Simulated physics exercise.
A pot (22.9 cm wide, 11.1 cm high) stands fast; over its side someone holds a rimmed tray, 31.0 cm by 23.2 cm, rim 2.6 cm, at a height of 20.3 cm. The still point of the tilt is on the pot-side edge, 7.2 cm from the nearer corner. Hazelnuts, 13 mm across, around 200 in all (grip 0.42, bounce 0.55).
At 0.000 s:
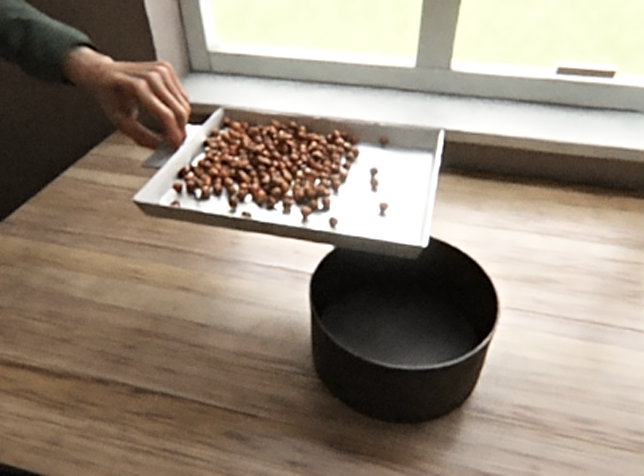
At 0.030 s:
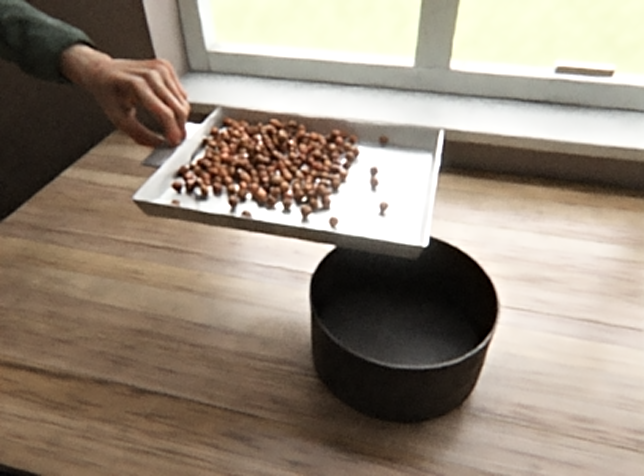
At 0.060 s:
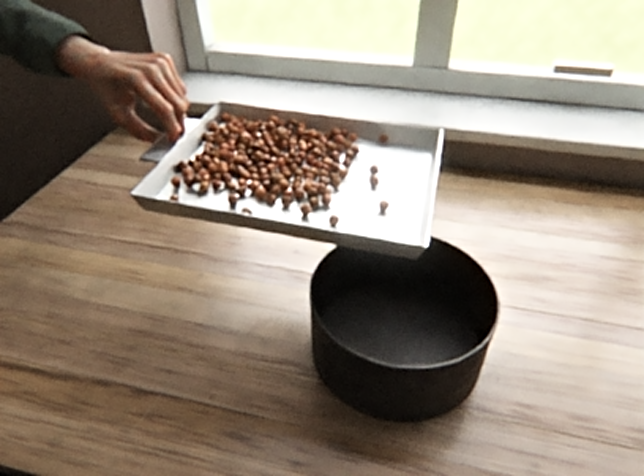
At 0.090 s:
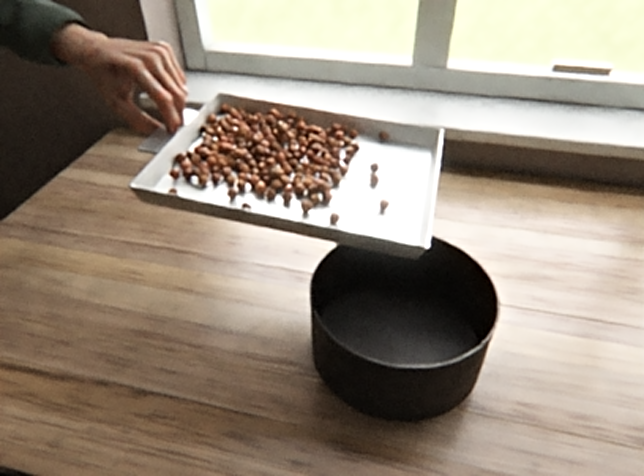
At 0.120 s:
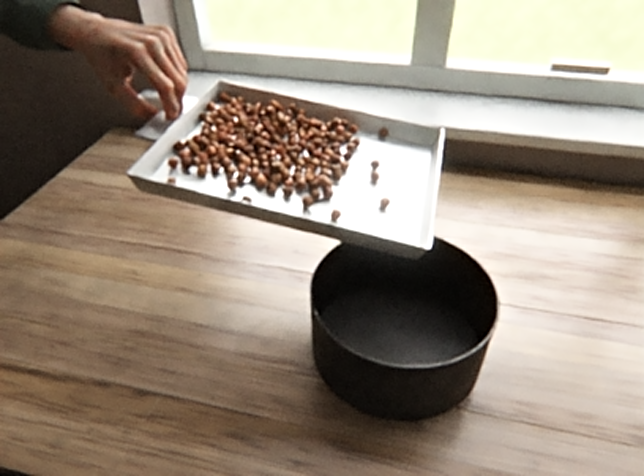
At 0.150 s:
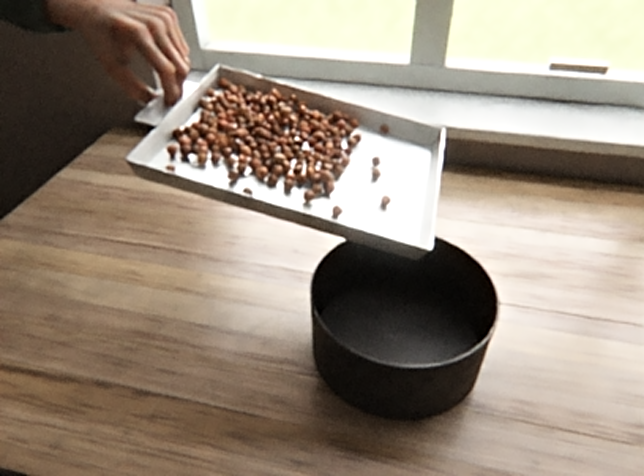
A wooden tabletop beside a bright white-framed window is seen from above at an angle, in a view that stays still. A hand in a dark green sleeve, at upper left, holds a white rimmed tray heaped with small reddish-brown nut-like pieces, its right edge over a round black pot. The tray starts level, then the hand raises its left side, slowly then faster, while the pieces keep their places on it.
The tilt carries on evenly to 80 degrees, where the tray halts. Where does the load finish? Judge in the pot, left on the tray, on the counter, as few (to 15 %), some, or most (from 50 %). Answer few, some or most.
In the pot: Some; left on the tray: Few; on the counter: Most.
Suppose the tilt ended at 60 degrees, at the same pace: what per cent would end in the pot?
It would be near 25 per cent.
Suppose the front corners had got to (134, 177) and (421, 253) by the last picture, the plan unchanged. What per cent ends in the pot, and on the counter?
Pot 70, counter 30.
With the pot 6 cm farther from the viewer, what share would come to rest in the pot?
Then about 35 per cent.
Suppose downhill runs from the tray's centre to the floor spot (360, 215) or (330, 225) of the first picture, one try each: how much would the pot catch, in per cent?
Some 70 and 85 per cent.
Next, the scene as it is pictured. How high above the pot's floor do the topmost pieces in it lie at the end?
Roughly 1.5 cm.
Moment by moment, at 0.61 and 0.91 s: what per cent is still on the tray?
In turn: 90, 15.
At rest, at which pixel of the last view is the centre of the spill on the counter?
Near (591, 348).
Then, at 0.42 s, tilt 45 degrees; the tray holds 100 %, the pot 0 %.
After 0.61 s, tilt 69 degrees; the tray holds 90 %, the pot 0 %.
After 0.91 s, tilt 80 degrees; the tray holds 15 %, the pot 25 %.
In the end, at 2.3 s, pot 40 %, tray 0 %, counter 60 %.
